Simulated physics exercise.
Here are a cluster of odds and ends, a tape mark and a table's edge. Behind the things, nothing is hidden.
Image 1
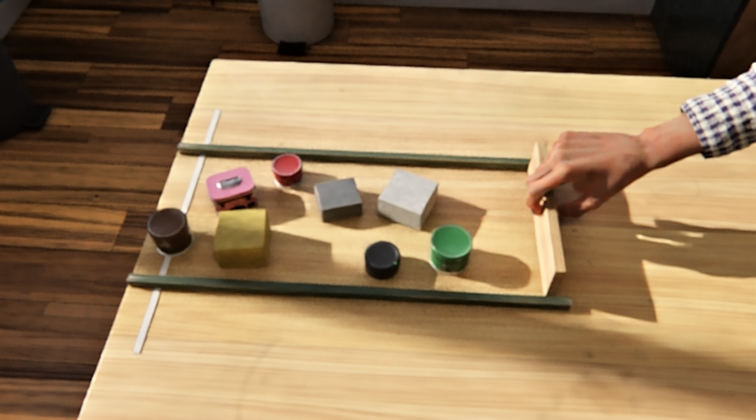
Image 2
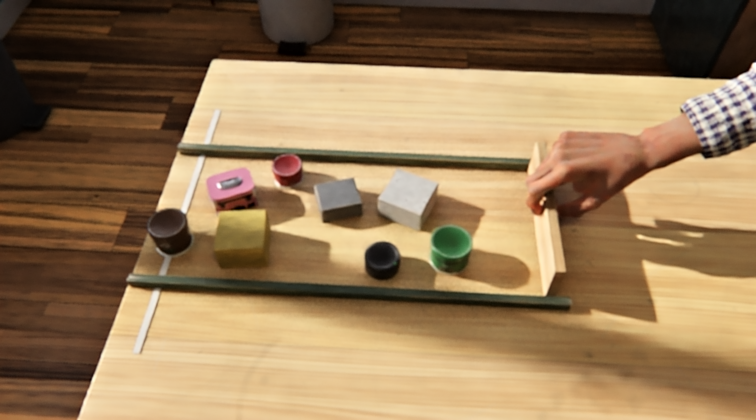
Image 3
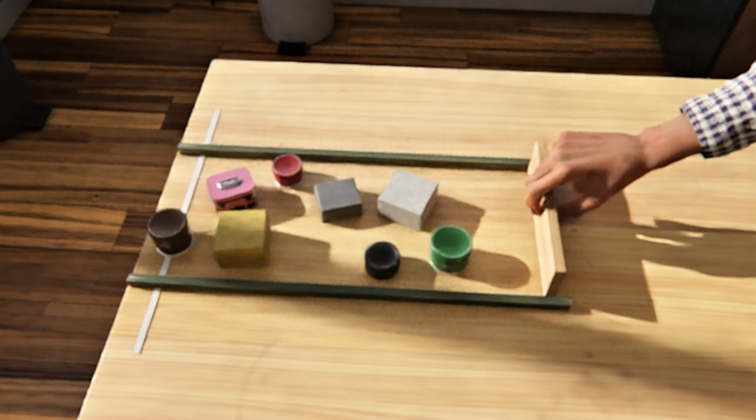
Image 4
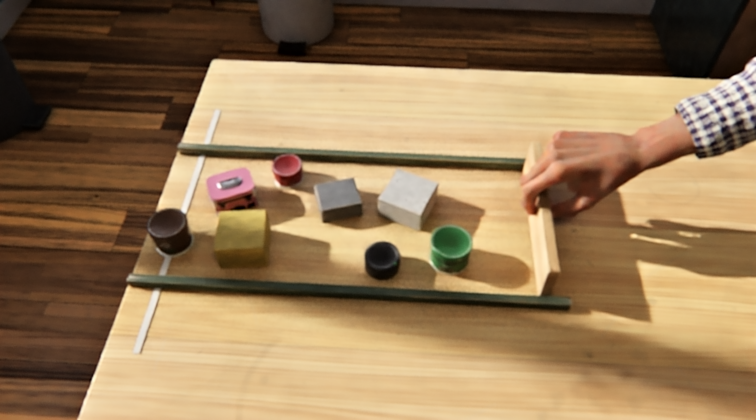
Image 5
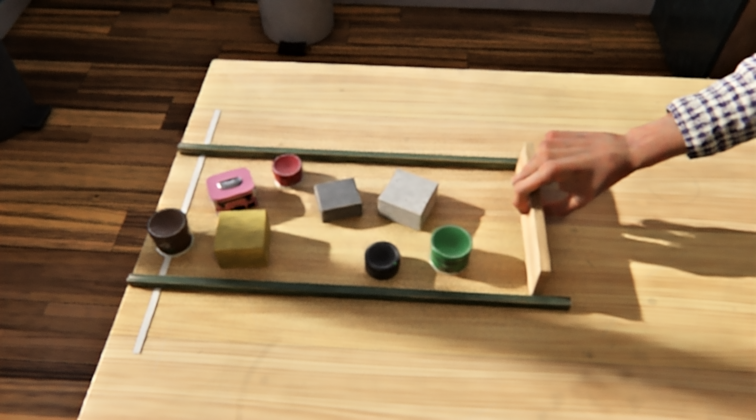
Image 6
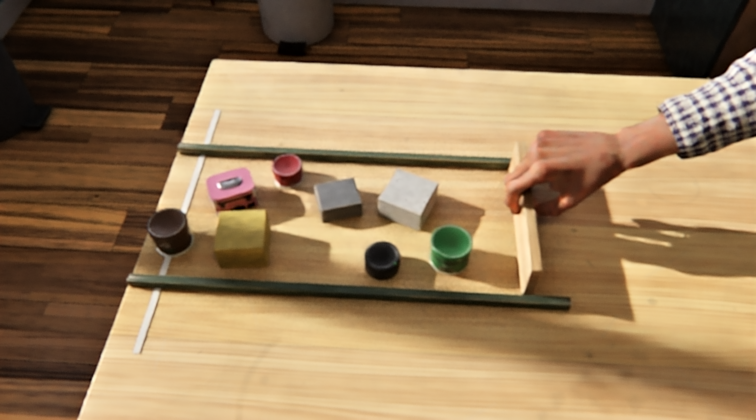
To begin with, a hand holds a wooden board upright at the right end of two dark green rails on a table, with small tins, blocks and a pink case lying still between them. Then the hand slides the board a short way left, leaving a gap before the objects, which stay unmoved.
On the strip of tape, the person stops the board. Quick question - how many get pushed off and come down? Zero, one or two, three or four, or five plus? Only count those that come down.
The table loses three, maybe four.
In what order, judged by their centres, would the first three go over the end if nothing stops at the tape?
Order, earliest first: The pink case; the brown tin; the grey block.
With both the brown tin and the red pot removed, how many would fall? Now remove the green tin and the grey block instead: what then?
The first count is 3 and the second is 3.
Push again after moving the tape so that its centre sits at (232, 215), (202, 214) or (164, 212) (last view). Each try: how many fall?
In order: 2, 4 and 8.
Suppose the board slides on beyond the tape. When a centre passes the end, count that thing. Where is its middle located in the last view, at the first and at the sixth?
(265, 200) and (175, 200).
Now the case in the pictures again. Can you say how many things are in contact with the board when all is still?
The count in contact is 4.
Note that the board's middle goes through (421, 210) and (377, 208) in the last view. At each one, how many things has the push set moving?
Counts: 3, 4.
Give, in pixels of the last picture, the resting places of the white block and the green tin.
In the last picture the white block sits at (163, 193) while the green tin sits at (154, 225).
A little later, none off yet; brown tin at rest near (171, 232); pink case at rest near (232, 191); yellow block at rest near (244, 239).
When it is over, the number that fall off is three or four; down, grey block, yellow block, pink case and brown tin.
